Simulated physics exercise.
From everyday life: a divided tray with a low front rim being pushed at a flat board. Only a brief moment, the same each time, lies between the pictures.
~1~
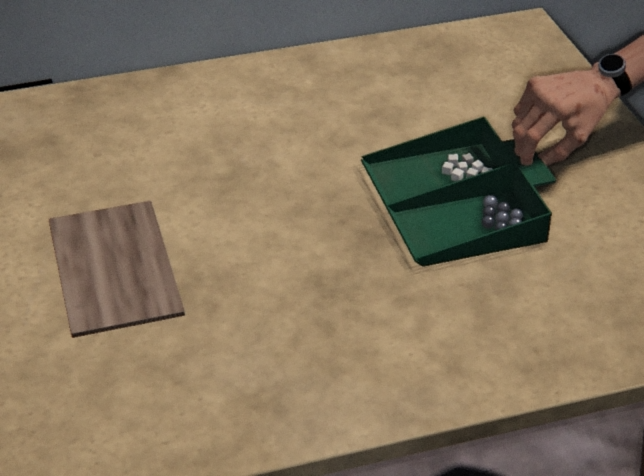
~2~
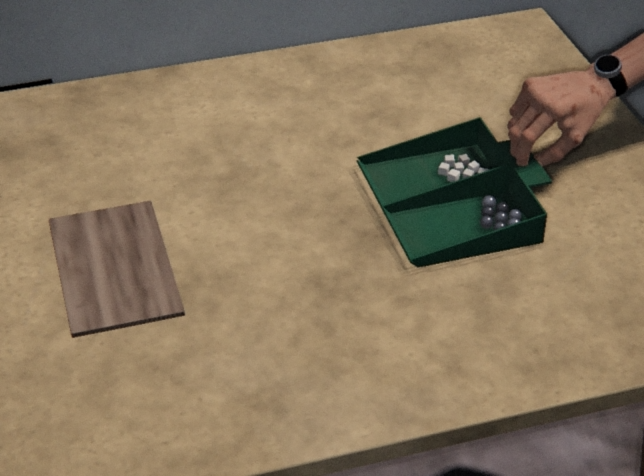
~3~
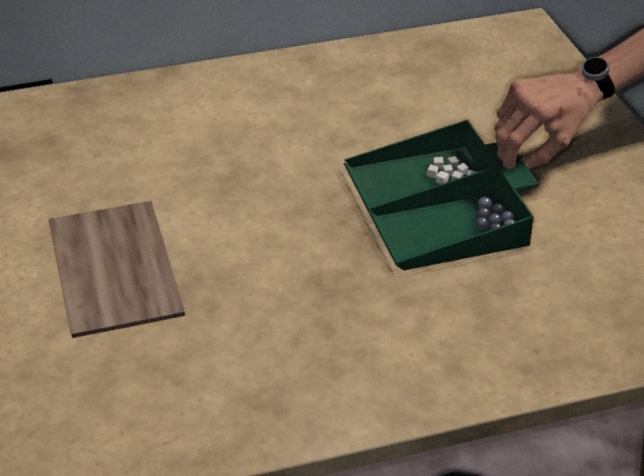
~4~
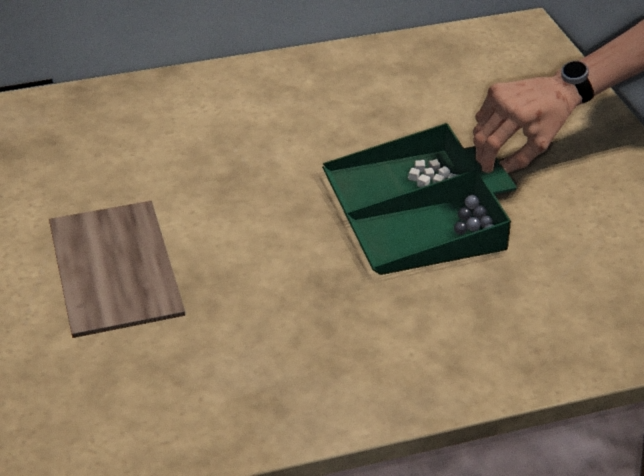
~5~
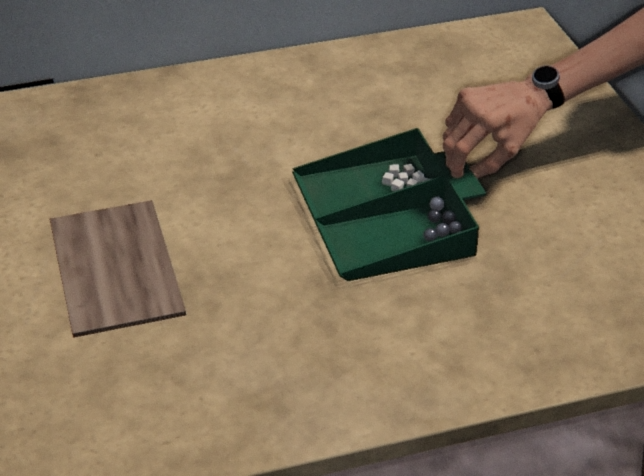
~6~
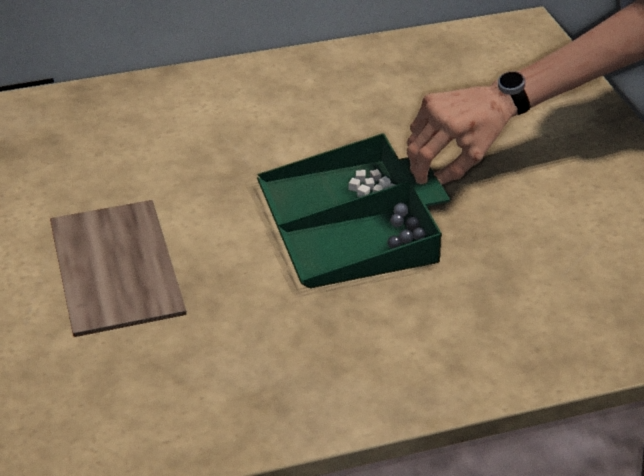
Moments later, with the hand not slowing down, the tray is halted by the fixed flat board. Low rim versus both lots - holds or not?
Front batch: Not held, back batch: Held.
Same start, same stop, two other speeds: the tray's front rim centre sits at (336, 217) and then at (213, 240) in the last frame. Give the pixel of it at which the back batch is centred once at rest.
In the first try it comes to rest at (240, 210), and in the second at (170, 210).
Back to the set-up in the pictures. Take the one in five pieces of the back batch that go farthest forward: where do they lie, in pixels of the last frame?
Rest point near (176, 217) px.
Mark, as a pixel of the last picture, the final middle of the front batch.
At roughly pixel (62, 313).
Then, 0.08 s past the last view, tray still sliding, front rim near (226, 237); front batch all inside; back batch all inside.
Then, 0.26 s past the last view, tray stopped at the flat board; front batch all inside, moved towards the front rim; back batch all inside, moved towards the front rim.
Then, 0.47 s past the last view, tray stopped at the flat board; front batch about two thirds out of the tray; back batch all inside, moved towards the front rim.
Finally, tray stopped at the flat board; front batch about two thirds out of the tray; back batch all inside, moved towards the front rim.
